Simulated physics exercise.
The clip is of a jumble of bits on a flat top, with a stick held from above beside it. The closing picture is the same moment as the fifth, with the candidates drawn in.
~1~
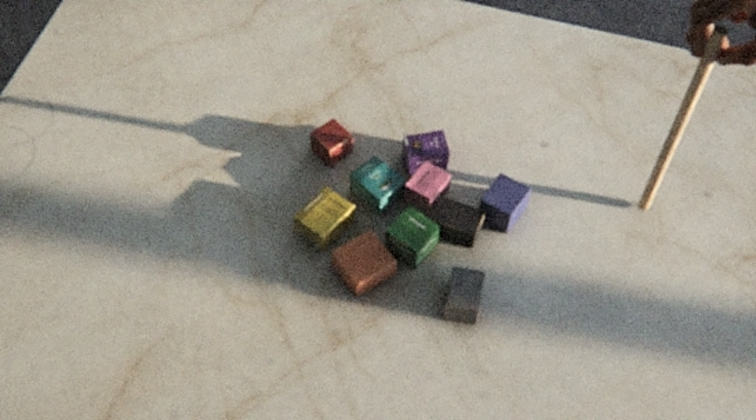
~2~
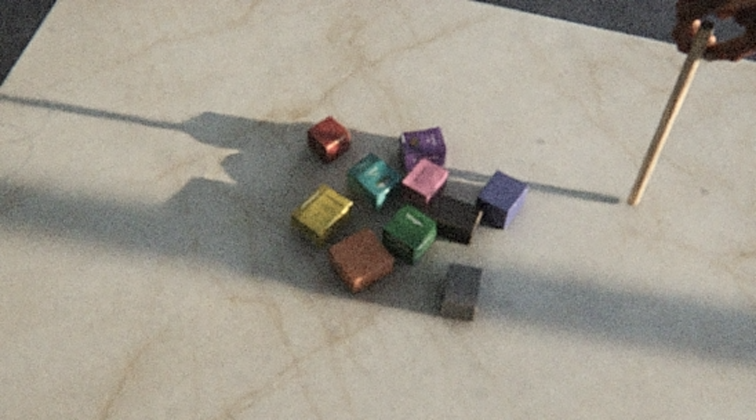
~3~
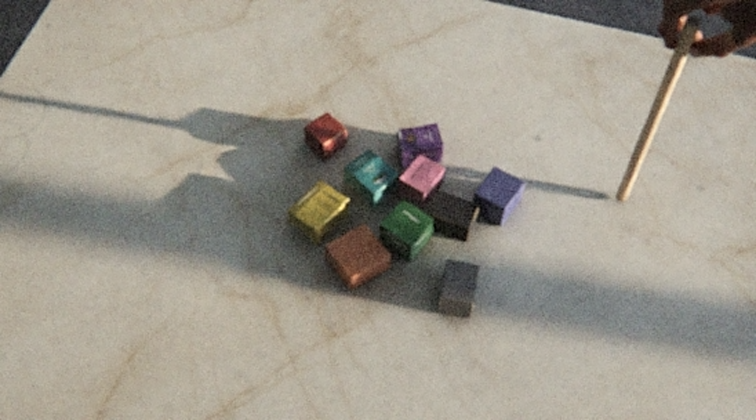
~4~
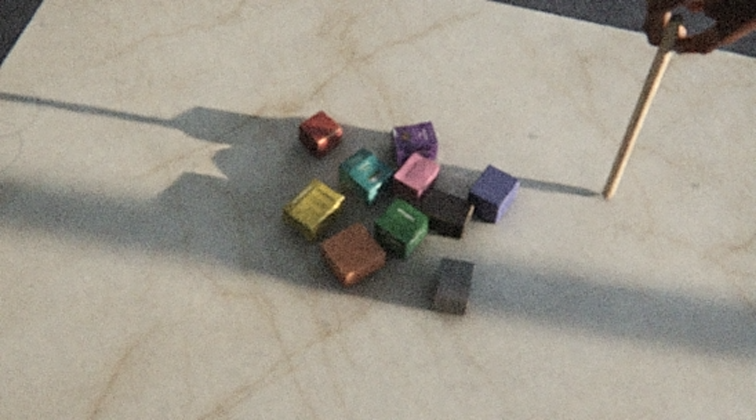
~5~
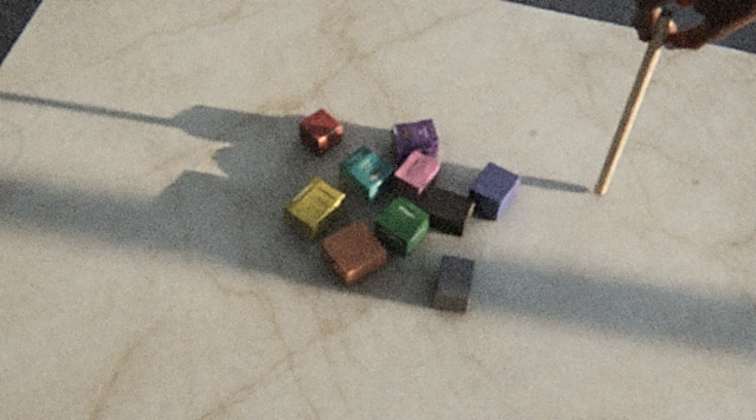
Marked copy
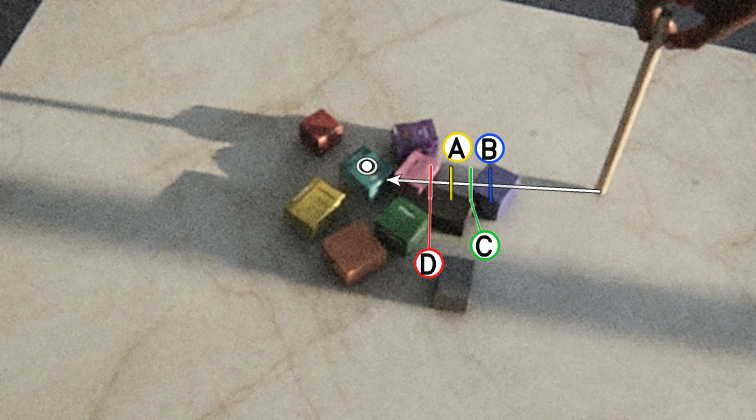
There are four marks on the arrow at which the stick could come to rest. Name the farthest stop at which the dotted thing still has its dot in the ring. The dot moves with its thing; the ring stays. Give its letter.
Up to mark D.
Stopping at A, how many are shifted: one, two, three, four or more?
Two.
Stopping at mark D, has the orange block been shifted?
No.
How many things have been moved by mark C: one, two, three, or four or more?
In all, two.
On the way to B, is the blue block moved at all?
By then, yes.
On the marked copy, A at (451, 183); B at (490, 186); C at (471, 185); D at (431, 182); the arrow from (599, 191) to (387, 180); the white dot at (367, 166).
Following D. Soon after the start, foot of the stick (539, 189).
Later, foot of the stick (478, 186); blue block (480, 199); black block (441, 219).
In the end, foot of the stick (431, 183); blue block (478, 199); black block (442, 220); the dot is still in its ring.
As for the rest, A keeps the dot in but is short; B keeps the dot in but is short; C keeps the dot in but is short.
